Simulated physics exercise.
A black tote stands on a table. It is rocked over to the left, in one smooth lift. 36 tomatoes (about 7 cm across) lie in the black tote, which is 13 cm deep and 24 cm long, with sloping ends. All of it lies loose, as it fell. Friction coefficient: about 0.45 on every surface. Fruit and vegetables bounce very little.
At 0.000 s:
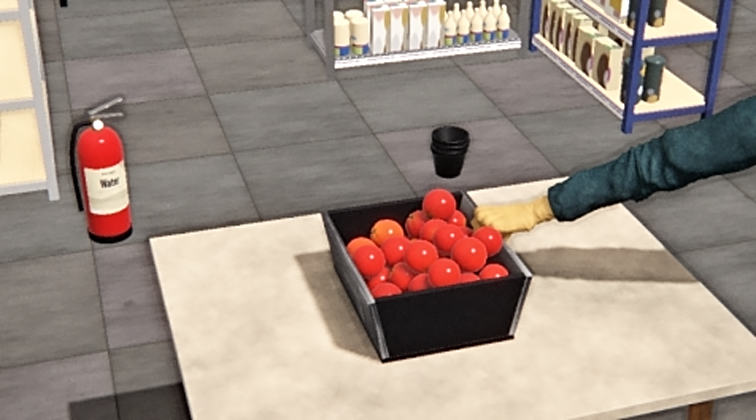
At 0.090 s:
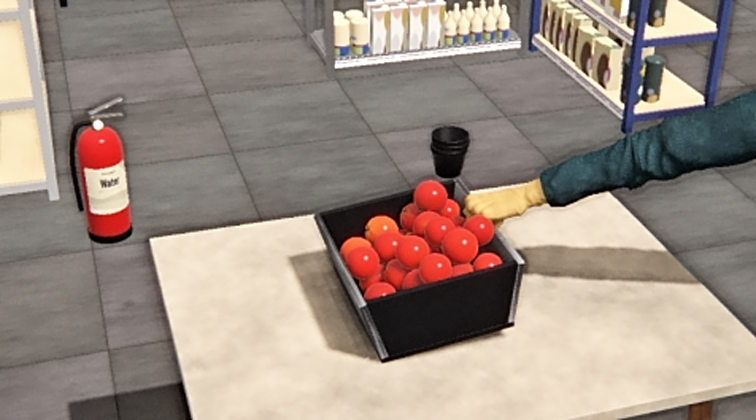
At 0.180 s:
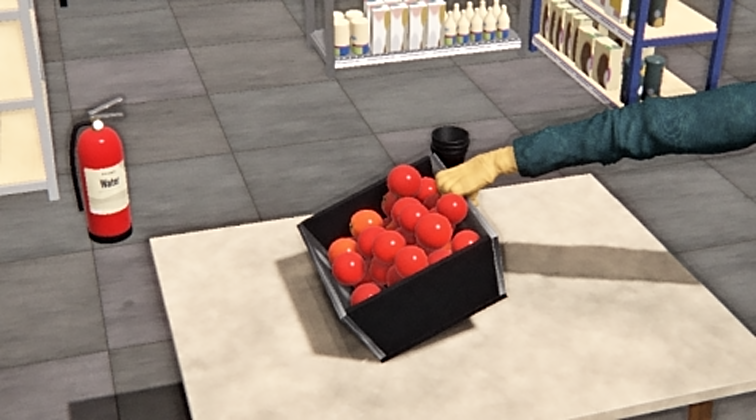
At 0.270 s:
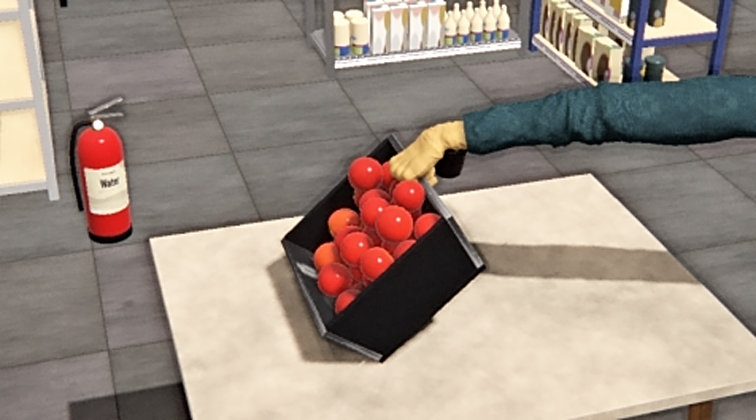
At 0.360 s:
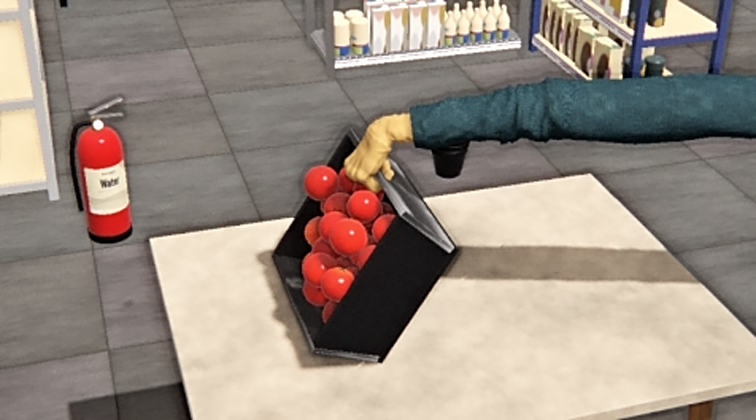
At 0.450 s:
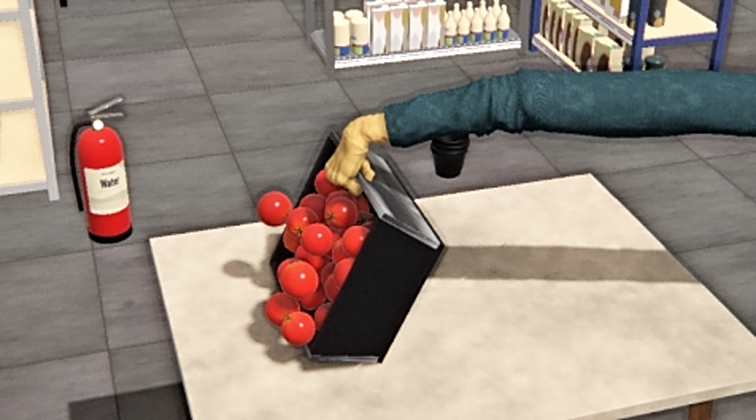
The video shows a gloved hand at the end of a dark teal sleeve smoothly tilting a black tote of loose red balls steeply to the left on a table, while the balls shift toward its lower left side.
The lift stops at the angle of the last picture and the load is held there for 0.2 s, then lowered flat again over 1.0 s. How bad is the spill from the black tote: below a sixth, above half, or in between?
Between a sixth and a half of the tomatoes leave the black tote.
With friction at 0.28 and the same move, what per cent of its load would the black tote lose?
In that case black tote 30 per cent.
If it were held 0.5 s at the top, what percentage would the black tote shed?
Then black tote 30 per cent.
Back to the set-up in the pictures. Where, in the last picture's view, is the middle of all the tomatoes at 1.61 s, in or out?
Around (376, 291).
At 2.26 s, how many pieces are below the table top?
Roughly 12.
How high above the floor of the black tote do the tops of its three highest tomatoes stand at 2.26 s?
Roughly 13 cm high.
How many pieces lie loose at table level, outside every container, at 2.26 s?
About 1.
After 0.74 s, tilt 63°; 7 of 36 out of the black tote.
After 1.10 s, tilt 37°; 12 of 36 out of the black tote.
After 1.61 s, tilt 0°; 12 of 36 out of the black tote.
When it is over (at 2.26 s), 12 of 36 out of the black tote. Asked share, 12 of 36, 33 per cent.
